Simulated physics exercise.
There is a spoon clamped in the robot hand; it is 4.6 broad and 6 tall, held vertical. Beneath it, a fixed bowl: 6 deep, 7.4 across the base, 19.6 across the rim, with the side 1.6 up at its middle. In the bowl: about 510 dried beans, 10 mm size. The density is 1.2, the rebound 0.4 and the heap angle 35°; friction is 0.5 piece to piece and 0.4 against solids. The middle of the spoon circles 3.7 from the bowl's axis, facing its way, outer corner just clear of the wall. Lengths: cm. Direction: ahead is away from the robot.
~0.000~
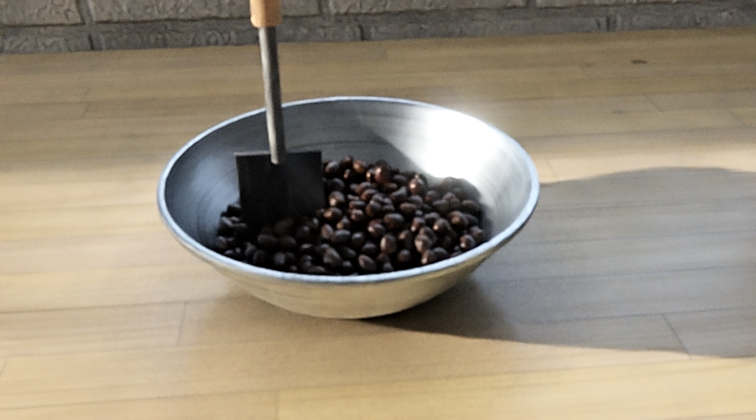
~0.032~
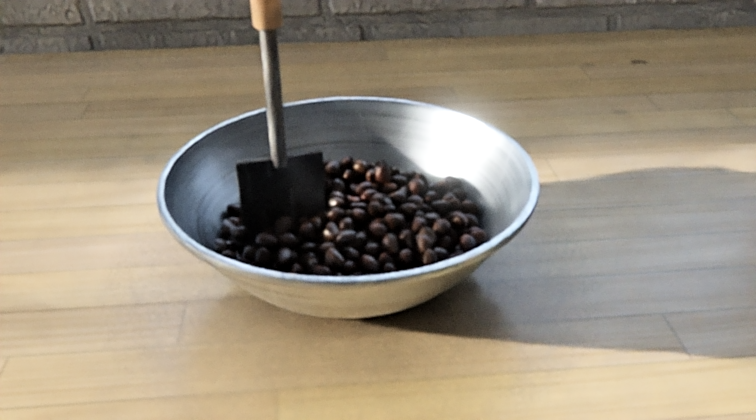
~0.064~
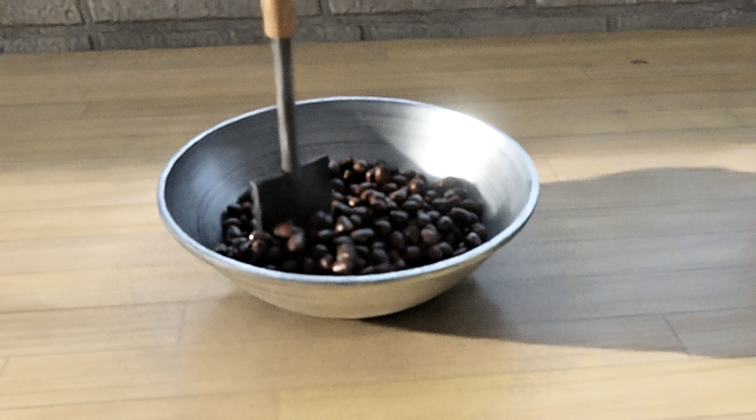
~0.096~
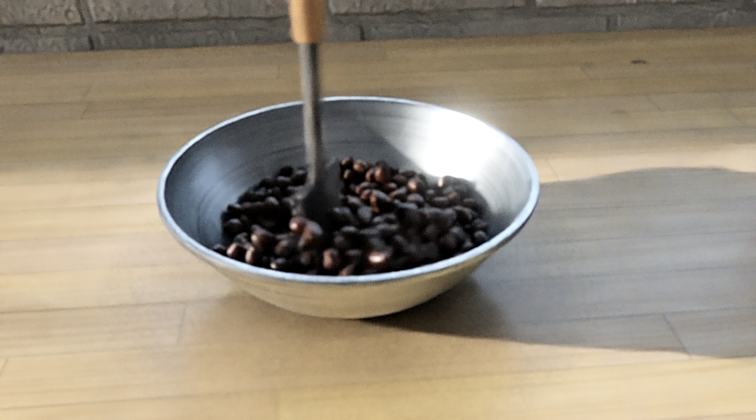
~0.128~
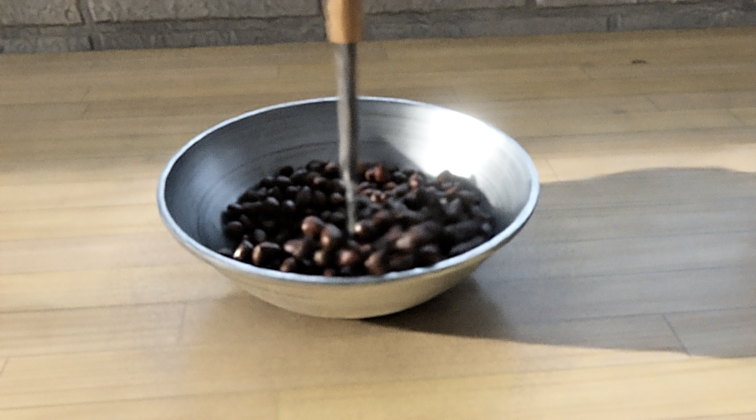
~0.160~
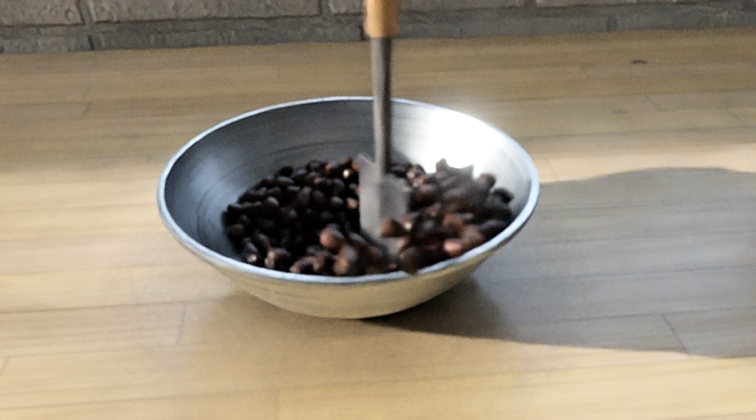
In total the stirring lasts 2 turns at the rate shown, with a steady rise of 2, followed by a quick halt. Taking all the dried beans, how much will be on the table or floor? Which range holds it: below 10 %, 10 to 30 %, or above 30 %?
The range 10 to 30 %.
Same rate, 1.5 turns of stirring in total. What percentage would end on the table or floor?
I'd expect some 15 per cent.
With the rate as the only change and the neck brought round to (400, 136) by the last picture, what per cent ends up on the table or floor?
It works out to roughly 25 percent.
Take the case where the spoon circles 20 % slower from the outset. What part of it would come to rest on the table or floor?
Roughly 10 per cent.
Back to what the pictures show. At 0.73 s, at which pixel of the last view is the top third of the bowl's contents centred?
The centre lies near (358, 213) in the last picture.
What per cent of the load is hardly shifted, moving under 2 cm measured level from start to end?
Estimate: 10 per cent.
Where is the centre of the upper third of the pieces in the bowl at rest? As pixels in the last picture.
It is centred near (320, 226).
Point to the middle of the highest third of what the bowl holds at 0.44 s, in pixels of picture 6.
At about (239, 190).
By 0.44 s, 351° round, highest piece 9 above the table; 433 in the bowl, 56 on the table or floor, 22 in flight or on the tool.
By 0.73 s, 226° round, highest piece 7 above the table; 420 in the bowl, 90 on the table or floor, 1 in flight or on the tool.
By 1.07 s, 0° round, highest piece 6 above the table; 420 in the bowl, 91 on the table or floor.
By 1.77 s, 0° round, highest piece 6 above the table; 420 in the bowl, 91 on the table or floor.
Final count, 420 in the bowl, 91 on the table or floor. That is 18 % on the table or floor.
